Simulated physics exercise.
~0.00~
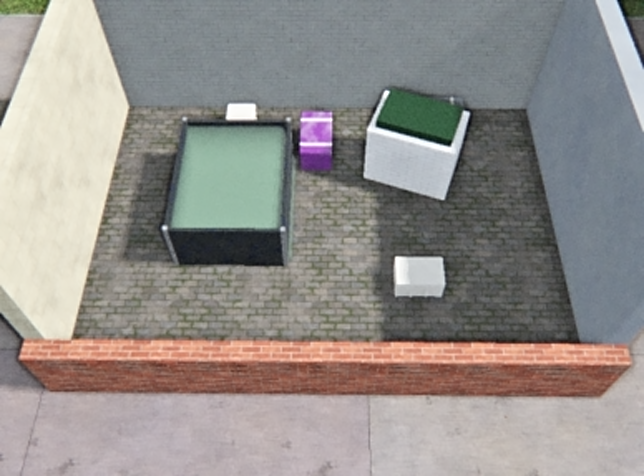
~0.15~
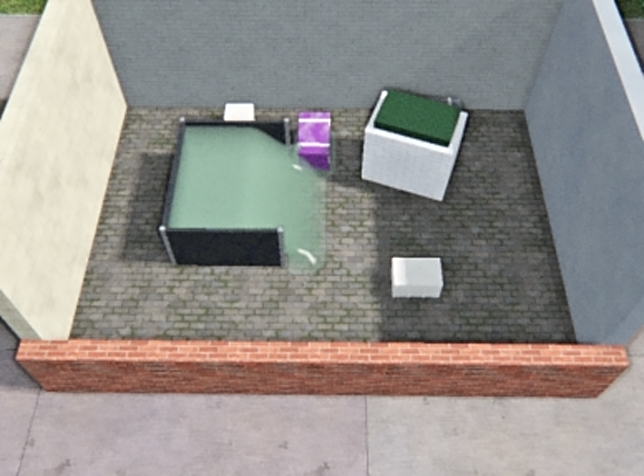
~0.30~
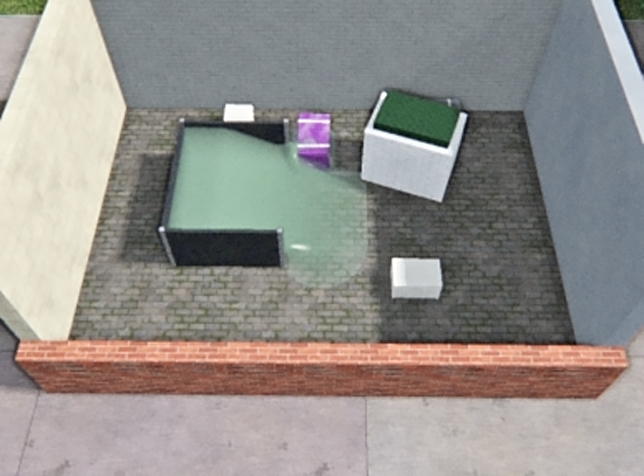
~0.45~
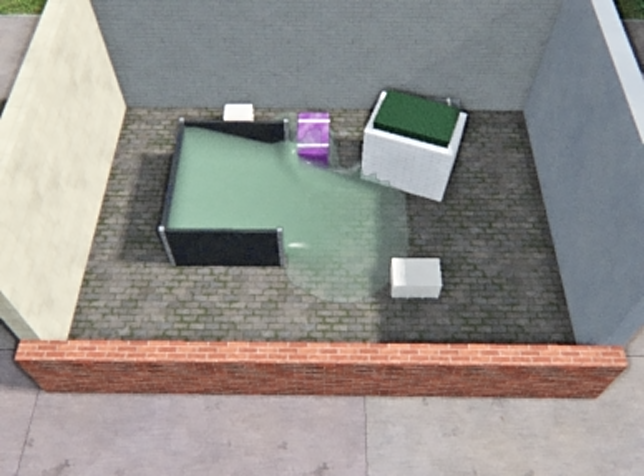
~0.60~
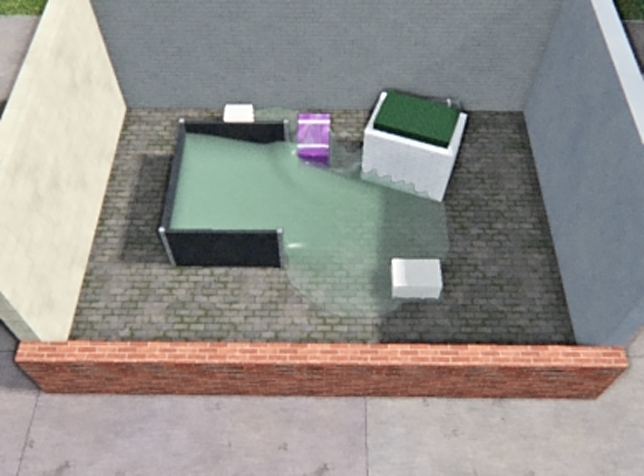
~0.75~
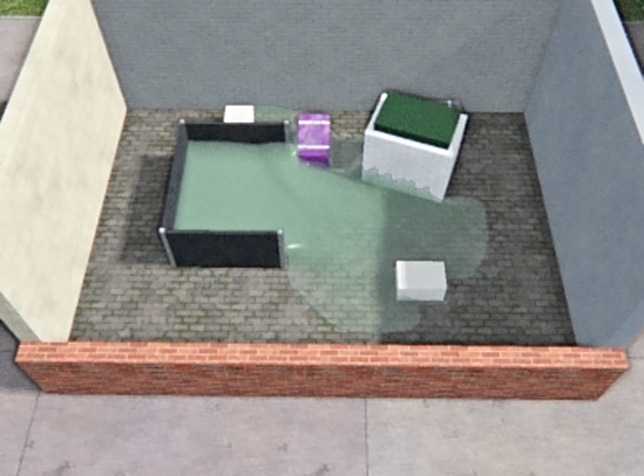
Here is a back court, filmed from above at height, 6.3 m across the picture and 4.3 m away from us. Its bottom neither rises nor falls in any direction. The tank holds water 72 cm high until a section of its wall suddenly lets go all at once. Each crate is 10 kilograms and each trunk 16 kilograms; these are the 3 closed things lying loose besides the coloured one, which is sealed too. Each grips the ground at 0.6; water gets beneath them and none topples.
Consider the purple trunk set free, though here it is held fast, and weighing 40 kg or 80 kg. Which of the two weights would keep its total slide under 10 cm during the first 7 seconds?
Neither of them.
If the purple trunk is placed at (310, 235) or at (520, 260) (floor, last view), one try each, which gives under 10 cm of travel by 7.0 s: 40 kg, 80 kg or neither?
In that order: Both fail; both fail.
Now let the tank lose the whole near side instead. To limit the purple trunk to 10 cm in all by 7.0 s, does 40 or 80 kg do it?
Then even the small mass works.
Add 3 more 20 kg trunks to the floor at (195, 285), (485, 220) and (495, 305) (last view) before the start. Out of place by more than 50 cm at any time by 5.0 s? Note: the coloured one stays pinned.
First one stayed within, second went beyond, third went beyond.
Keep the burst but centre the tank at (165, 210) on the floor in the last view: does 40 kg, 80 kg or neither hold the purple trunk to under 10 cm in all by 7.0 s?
In that case, simply put, both options fail.
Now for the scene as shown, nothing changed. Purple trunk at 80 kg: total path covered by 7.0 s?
It covers some 80 cm altogether.
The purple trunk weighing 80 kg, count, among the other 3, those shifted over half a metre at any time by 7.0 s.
That makes 3.
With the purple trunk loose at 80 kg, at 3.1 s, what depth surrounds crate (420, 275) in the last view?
About 24 cm.
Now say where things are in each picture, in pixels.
The first picture shows the purple trunk at (316, 132), on the bottom; 2.6 m2 under water; 0 of 4 have shifted.
The second picture shows the purple trunk at (314, 132) rests on the ground; 3.6 m2 under water; 0 of 4 have shifted.
The third picture shows the purple trunk at (314, 133), on the bottom; 4.9 m2 under water; 0 of 4 have shifted.
The fourth picture shows the purple trunk at (313, 133) rests on the ground; 6.5 m2 under water; 0 of 4 have shifted.
The fifth picture shows the purple trunk at (314, 134) rests on the ground; 7.9 m2 under water; 0 of 4 have shifted.
The sixth picture shows the purple trunk at (314, 135), on the bottom; water covers 9.3 m2; 1 of 4 have shifted.
After 1.4 s the purple trunk would be 98 cm from its start with 40 kg and 54 cm from its start with 80 kg; 11 cm of water round it then.
After 3.1 s the purple trunk would be 97 cm from its start with 40 kg and 76 cm from its start with 80 kg; 6 cm of water round it then.
After 4.9 s the purple trunk would be 86 cm from its start with 40 kg and 76 cm from its start with 80 kg; 11 cm of water round it then.
After 7.0 s the purple trunk would be 51 cm from its start with 40 kg and 76 cm from its start with 80 kg; 9 cm of water round it then.
